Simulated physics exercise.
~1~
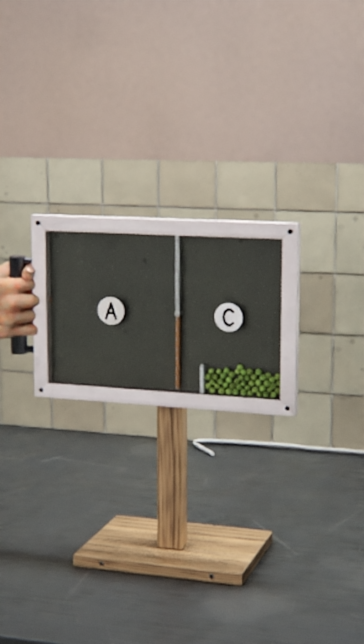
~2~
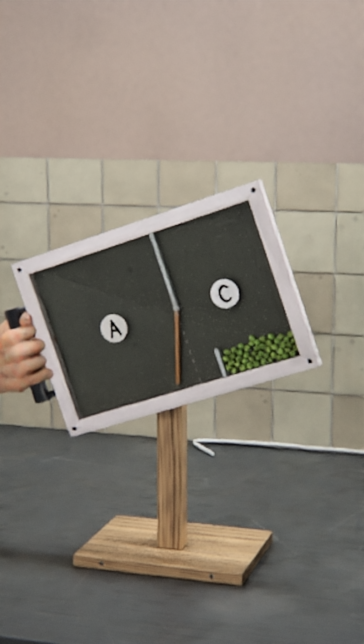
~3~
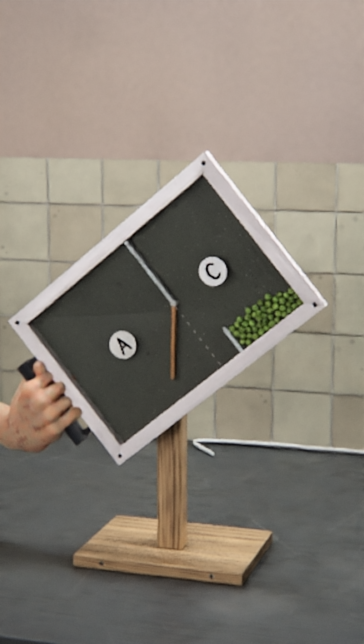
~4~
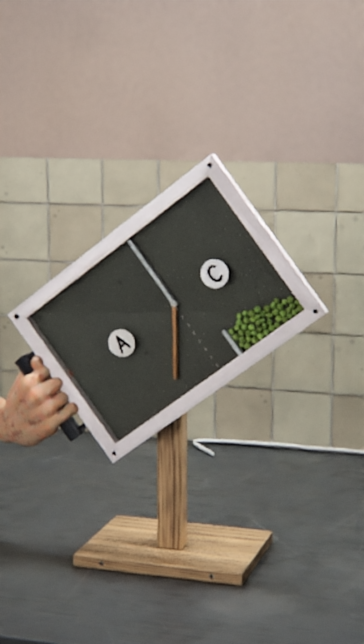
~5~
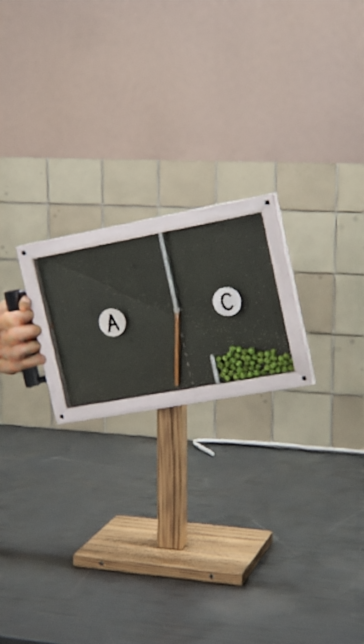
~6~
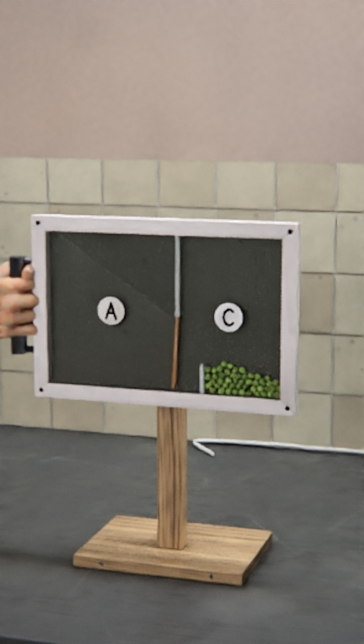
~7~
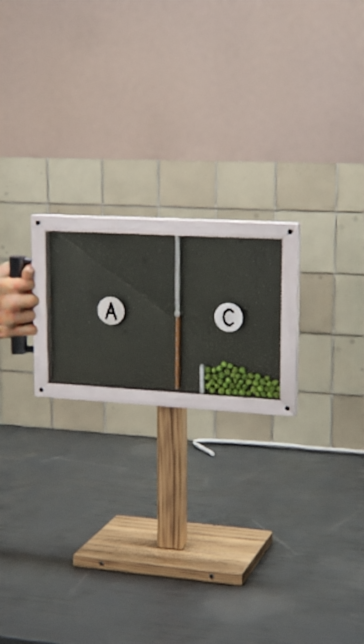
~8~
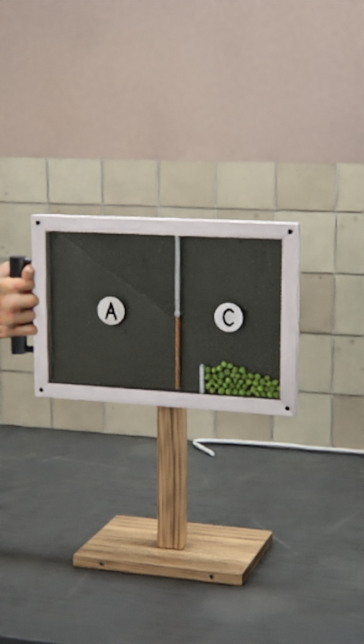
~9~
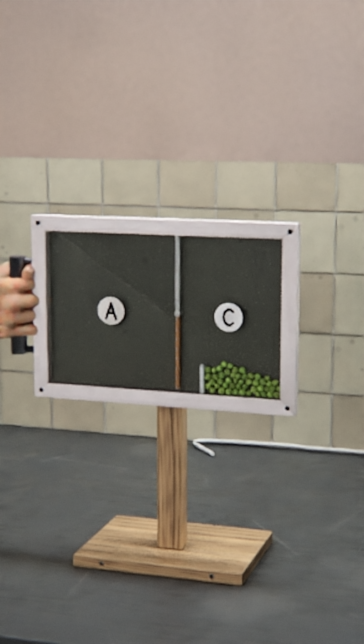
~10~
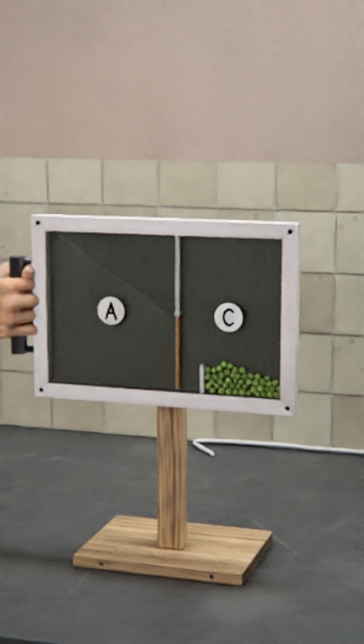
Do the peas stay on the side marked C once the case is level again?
Yes, they all stay on side C, resting in the lower right corner behind the short wall, and side A is left empty.
